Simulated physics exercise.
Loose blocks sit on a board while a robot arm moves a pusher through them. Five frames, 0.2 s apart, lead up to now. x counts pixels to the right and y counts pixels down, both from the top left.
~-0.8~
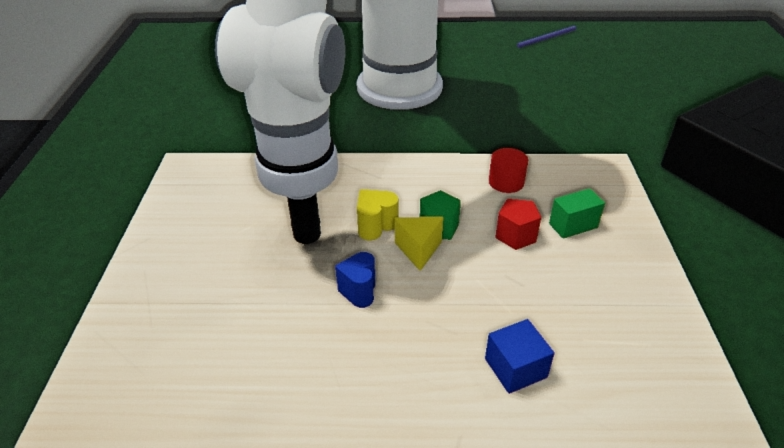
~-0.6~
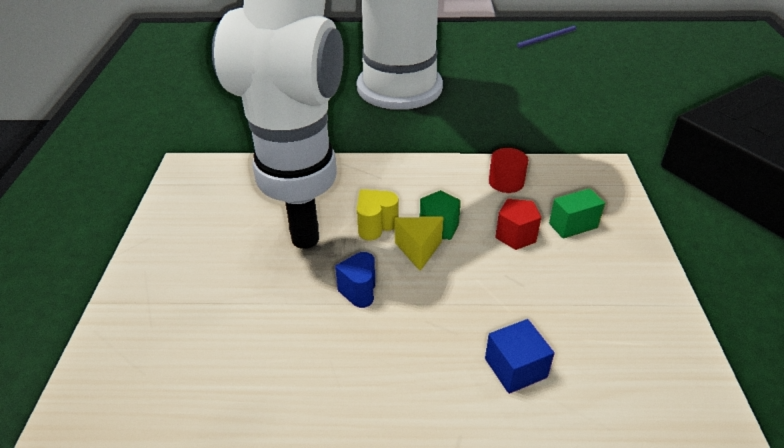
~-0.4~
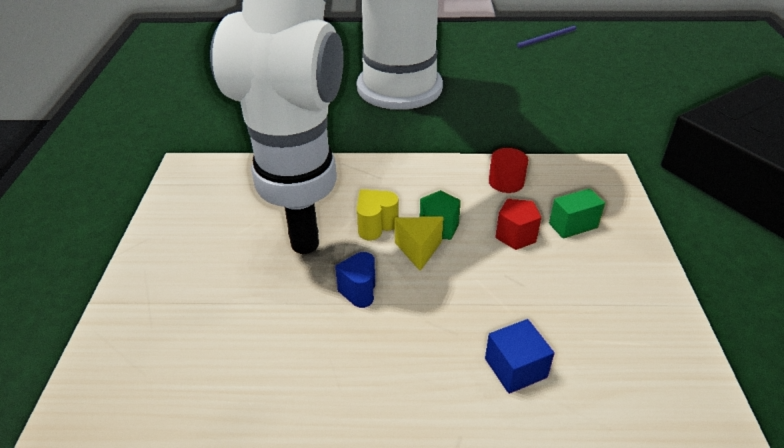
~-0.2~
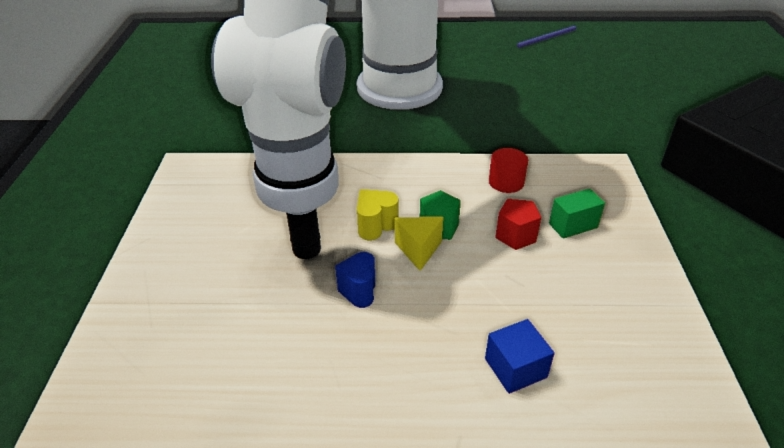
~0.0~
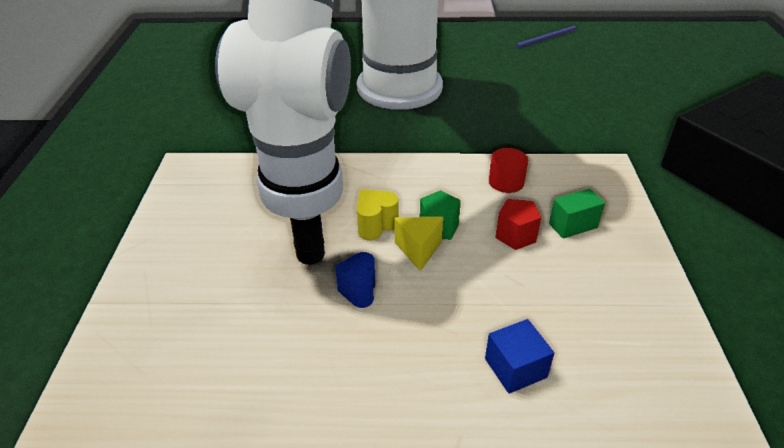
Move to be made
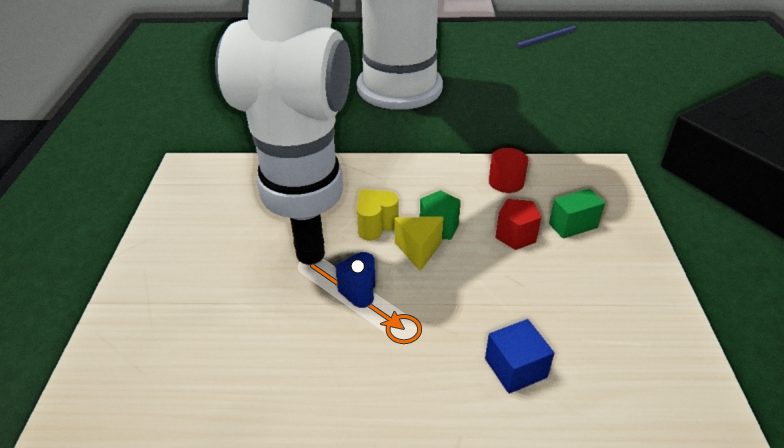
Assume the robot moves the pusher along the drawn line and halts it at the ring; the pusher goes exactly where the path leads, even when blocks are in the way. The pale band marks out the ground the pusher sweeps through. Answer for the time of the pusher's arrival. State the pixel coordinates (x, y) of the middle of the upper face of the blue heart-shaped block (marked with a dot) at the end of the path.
It will end up at (431, 289).
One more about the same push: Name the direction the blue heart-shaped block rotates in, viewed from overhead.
It swings round anticlockwise.
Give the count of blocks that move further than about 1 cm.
Answer: 1.
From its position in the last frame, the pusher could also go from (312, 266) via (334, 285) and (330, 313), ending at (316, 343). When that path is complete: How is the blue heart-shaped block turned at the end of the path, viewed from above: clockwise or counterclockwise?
Anticlockwise, looking down.
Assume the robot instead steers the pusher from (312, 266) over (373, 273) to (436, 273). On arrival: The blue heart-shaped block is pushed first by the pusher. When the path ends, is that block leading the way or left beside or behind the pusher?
The blue heart-shaped block won't stay at the front of the pusher.
Drawn move, from (312, 266) directly to (404, 329); the dot is on the blue heart-shaped block.
The first path, step by step. One third of the way, pusher at (341, 276); blue heart-shaped block at (368, 270), turned 20° anticlockwise.
Two thirds of the way, pusher at (371, 296); blue heart-shaped block at (403, 283), turned 55° anticlockwise.
At the end, pusher at (404, 319); blue heart-shaped block at (431, 289), turned 80° anticlockwise; yellow heart-shaped block still.
